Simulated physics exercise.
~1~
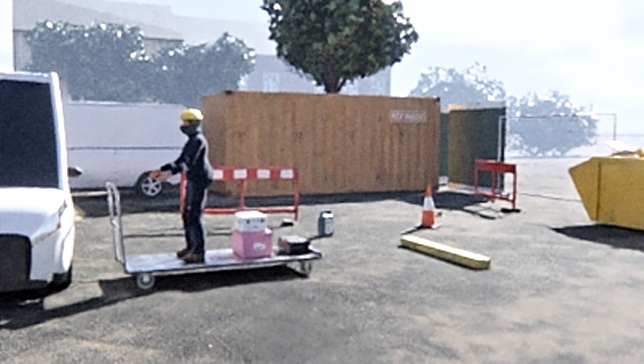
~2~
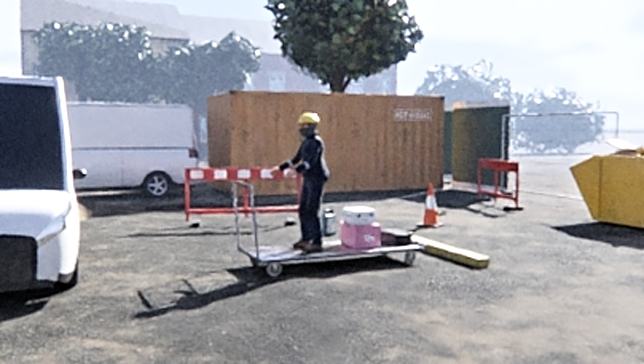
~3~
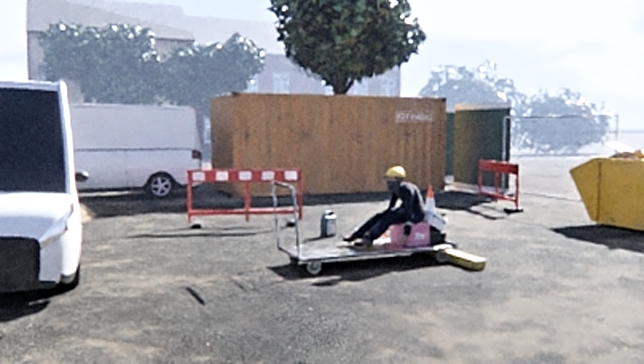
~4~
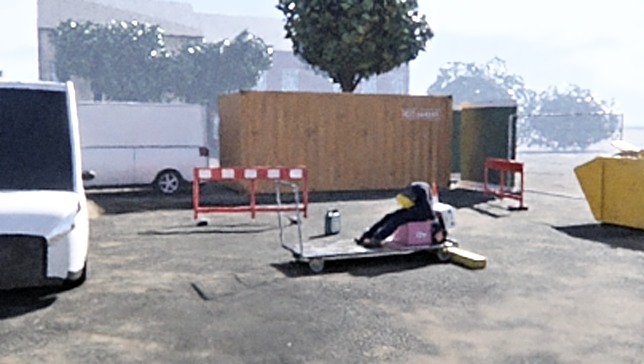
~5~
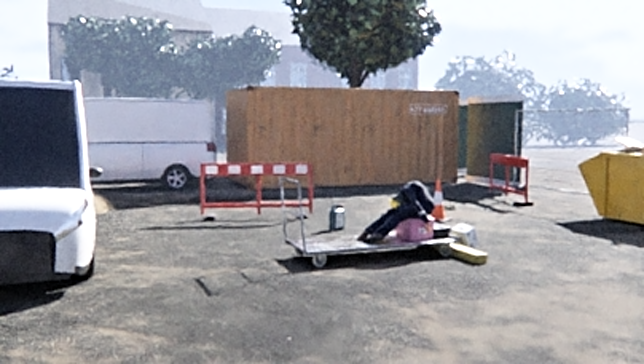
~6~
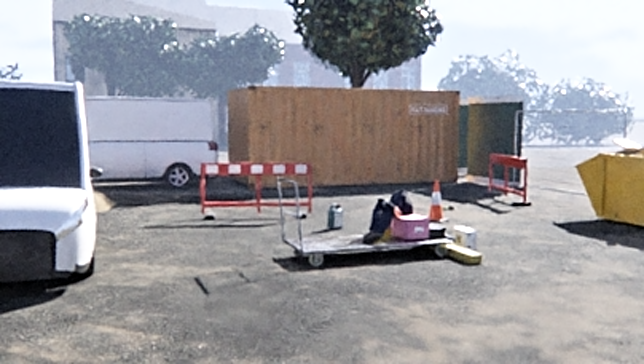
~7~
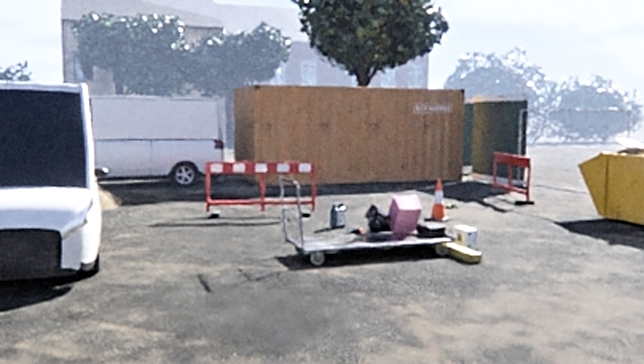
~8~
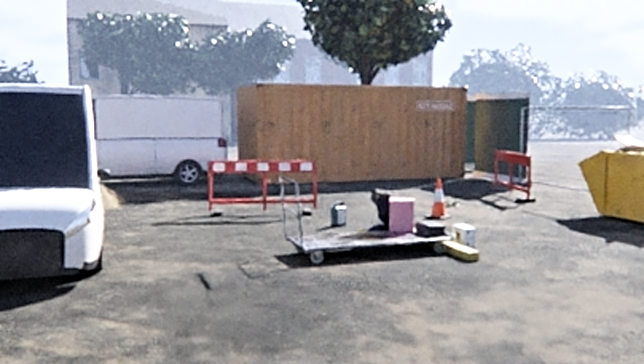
In a hazy yard, a flat trolley carrying a yellow-helmeted person and some boxes rolled right and stopped at a yellow kerb; the person dropped down and slumped over the pink box, the white one tumbled off the front, and the pink one tipped upright.
